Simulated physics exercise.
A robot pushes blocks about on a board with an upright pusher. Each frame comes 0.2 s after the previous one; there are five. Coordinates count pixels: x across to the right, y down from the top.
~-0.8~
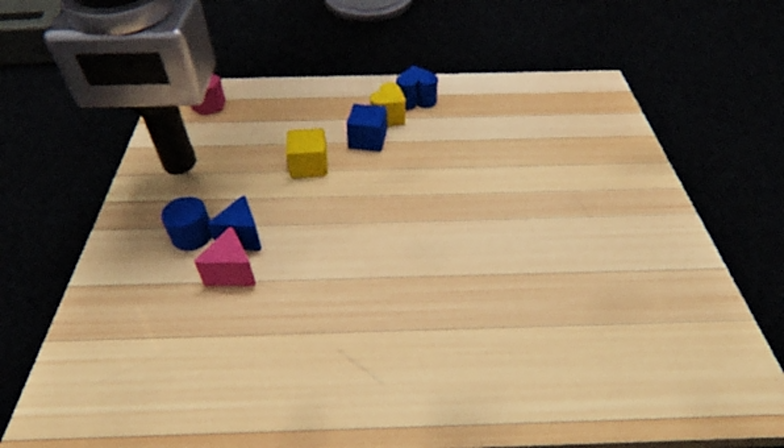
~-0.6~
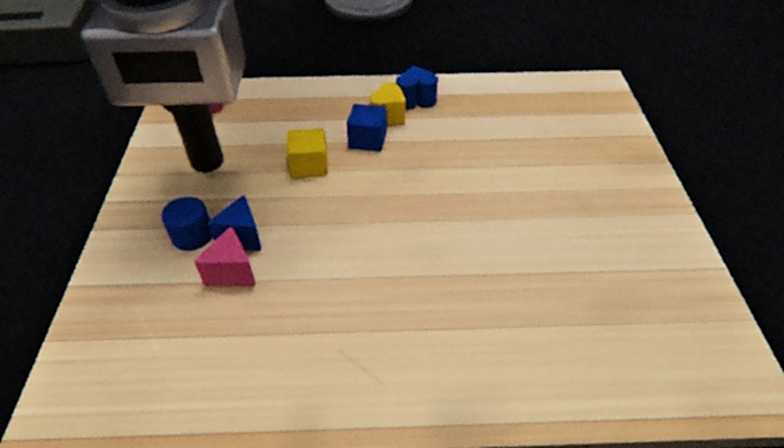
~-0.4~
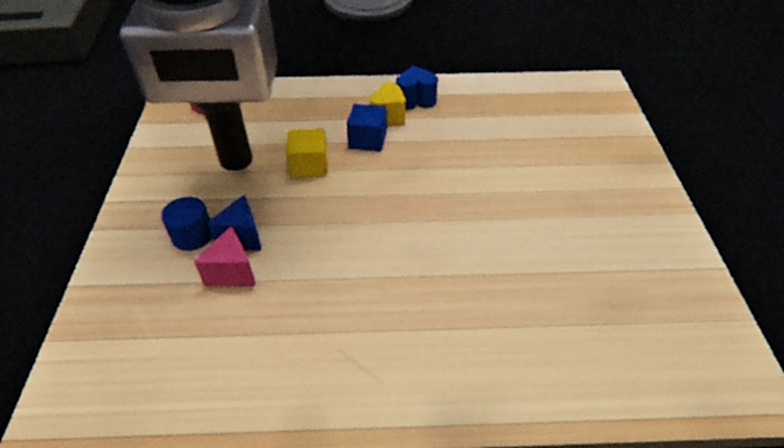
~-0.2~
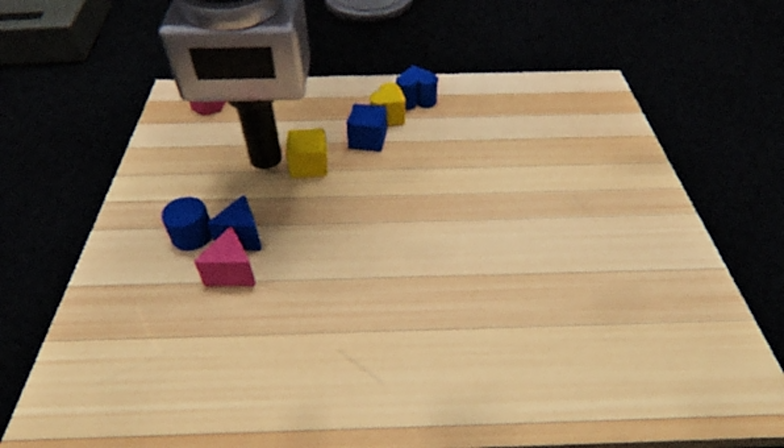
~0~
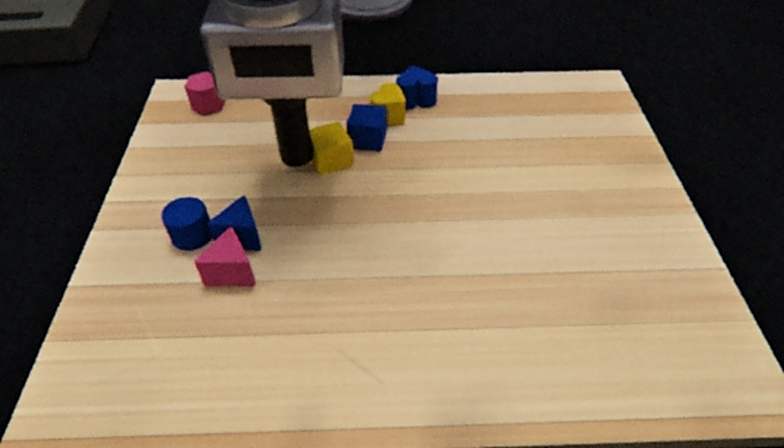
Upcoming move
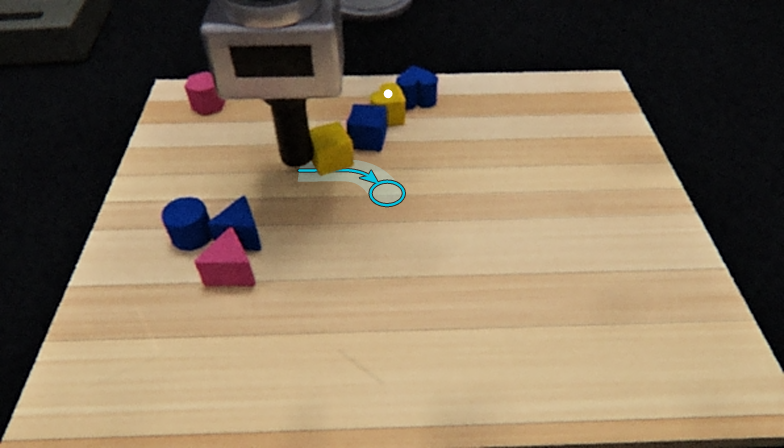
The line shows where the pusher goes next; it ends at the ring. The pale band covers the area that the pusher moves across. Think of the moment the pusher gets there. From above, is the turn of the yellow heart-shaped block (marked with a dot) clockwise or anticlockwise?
Direction: Anticlockwise.
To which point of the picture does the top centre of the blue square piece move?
About (384, 105).
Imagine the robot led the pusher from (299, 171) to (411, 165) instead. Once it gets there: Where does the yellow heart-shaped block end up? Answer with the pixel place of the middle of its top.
About (397, 77).
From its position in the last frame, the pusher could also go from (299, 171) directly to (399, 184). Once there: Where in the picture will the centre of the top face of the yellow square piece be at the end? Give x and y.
Final place: (356, 130).
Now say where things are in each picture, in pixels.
Pusher tip at (180, 164); block tops, yellow square piece at (306, 140); blue square piece at (367, 115); yellow heart-shaped block at (388, 94); blue heart-shaped block at (417, 76), in the first frame.
Pusher at (208, 162); blocks unchanged, in the second frame.
Pusher at (236, 160); blocks unchanged, in the third frame.
Pusher at (266, 159); blocks unchanged, in the fourth frame.
Pusher at (297, 157); yellow square piece at (328, 135); blue square piece at (367, 115); yellow heart-shaped block at (388, 94); blue heart-shaped block at (417, 76), in the fifth frame.
Path on the board, from (299, 171) by way of (333, 170) and (366, 174) to (387, 193); the dot is on the yellow heart-shaped block.
On the path given first. One third of the way, pusher at (332, 156); yellow square piece at (353, 127), turned 40° anticlockwise; blue square piece at (377, 109), turned 15° clockwise; yellow heart-shaped block at (394, 89), turned 15° anticlockwise; blue heart-shaped block at (418, 74).
Two thirds of the way, pusher at (366, 161); yellow square piece at (365, 125), turned 45° anticlockwise; blue square piece at (384, 105); yellow heart-shaped block at (395, 85), turned 25° anticlockwise; blue heart-shaped block at (420, 72), turned 25° clockwise.
At the end, pusher at (387, 179); yellow square piece at (365, 125), turned 45° anticlockwise; blue square piece at (384, 105); yellow heart-shaped block at (395, 85), turned 25° anticlockwise; blue heart-shaped block at (420, 72), turned 25° clockwise.
